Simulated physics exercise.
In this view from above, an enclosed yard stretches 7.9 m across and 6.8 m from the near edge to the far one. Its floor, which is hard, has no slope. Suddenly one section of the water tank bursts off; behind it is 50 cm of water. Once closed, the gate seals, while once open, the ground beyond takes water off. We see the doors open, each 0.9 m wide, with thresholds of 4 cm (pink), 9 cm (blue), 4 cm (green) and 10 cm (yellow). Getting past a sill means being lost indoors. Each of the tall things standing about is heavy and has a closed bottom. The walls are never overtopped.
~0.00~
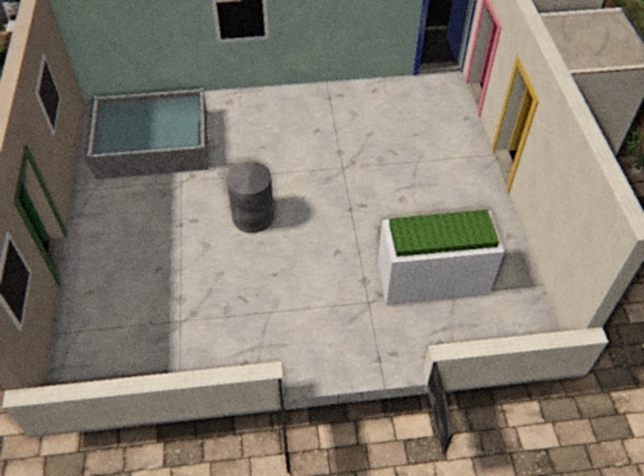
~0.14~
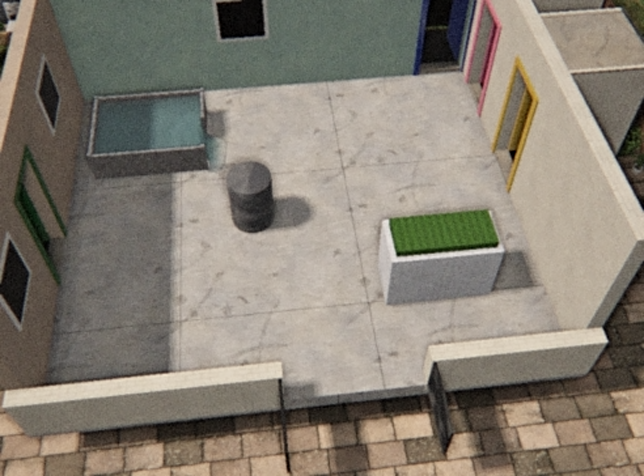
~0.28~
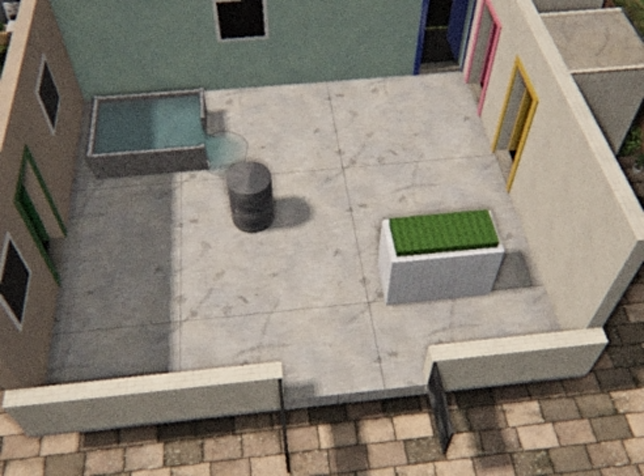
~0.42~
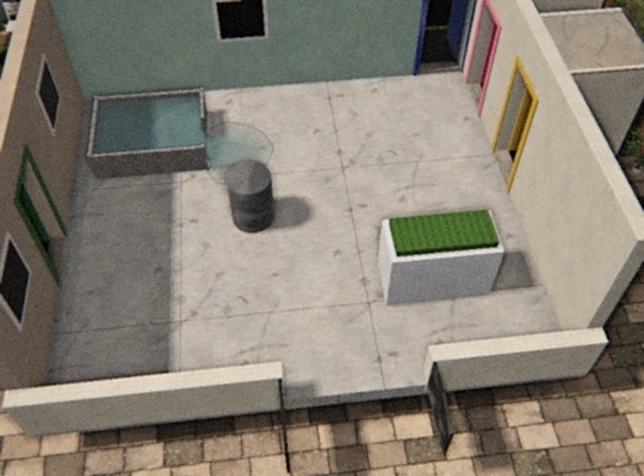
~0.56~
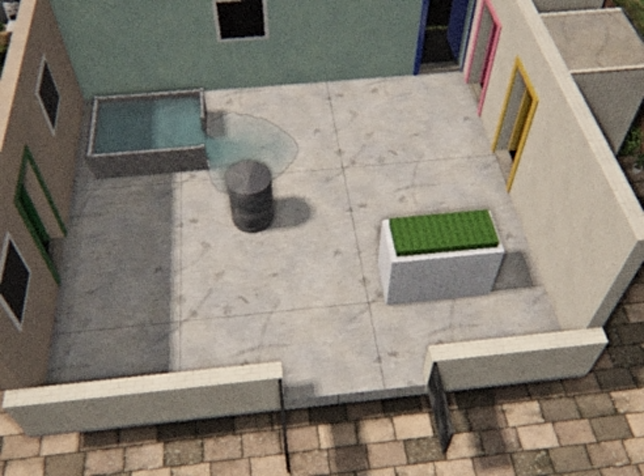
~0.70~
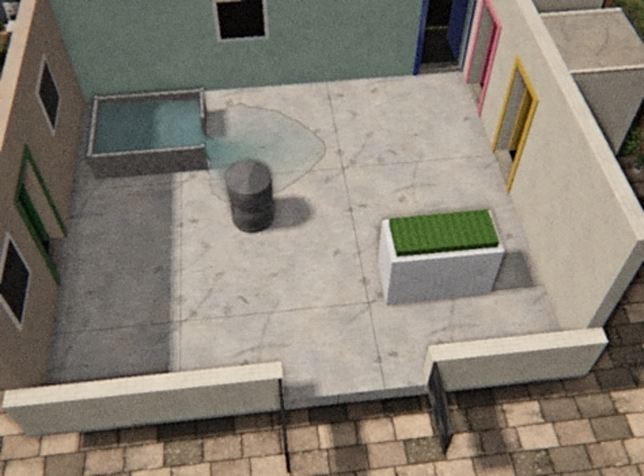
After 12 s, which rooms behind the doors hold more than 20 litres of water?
At the end, pink door: Past the limit; blue door: Within the limit; green door: Within the limit; yellow door: Within the limit.
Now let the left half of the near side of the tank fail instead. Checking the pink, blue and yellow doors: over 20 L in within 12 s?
Pink: Within the limit; blue: Within the limit; yellow: Within the limit.
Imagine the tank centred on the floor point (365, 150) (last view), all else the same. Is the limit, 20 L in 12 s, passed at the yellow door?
Lab note: Yellow door, limit broken.
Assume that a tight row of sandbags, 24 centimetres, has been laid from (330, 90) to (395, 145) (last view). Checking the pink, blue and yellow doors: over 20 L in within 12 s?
Result: Pink door inside the limit; blue door inside the limit; yellow door inside the limit.
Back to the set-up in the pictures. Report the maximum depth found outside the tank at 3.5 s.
About 18 cm at most.
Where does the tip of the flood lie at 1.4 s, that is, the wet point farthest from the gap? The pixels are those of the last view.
About (401, 154) in the last view.
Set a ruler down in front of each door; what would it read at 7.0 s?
Depth readings (cm): Pink = 7; blue = 7; green = 0; yellow = 8.
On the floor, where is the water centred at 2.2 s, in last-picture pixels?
Around (219, 149) in the last picture.
After 1.4 s water covers 15 % of the floor and is deepest (28 cm) near (211, 157); pink door not reached, blue door not reached, green door not reached, yellow door not reached.
After 2.2 s water covers 30 % of the floor and is deepest (24 cm) near (211, 157); pink door not reached, blue door not reached, green door not reached, yellow door not reached.
After 3.5 s water covers 45 % of the floor and is deepest (18 cm) near (211, 157); pink door 9 cm at the sill, 6 L in, blue door 6 cm at the sill, 0 L in, green door not reached, yellow door 11 cm at the sill, 0 L in.
After 7.0 s water covers 45 % of the floor and is deepest (10 cm) near (211, 157); pink door 7 cm at the sill, 61 L in, blue door 7 cm at the sill, 3 L in, green door not reached, yellow door 8 cm at the sill, 1 L in.
After 12.0 s water covers 65 % of the floor and is deepest (6 cm) near (211, 157); pink door 4 cm at the sill, 77 L in, blue door 4 cm at the sill, 3 L in, green door not reached, yellow door 4 cm at the sill, 1 L in.
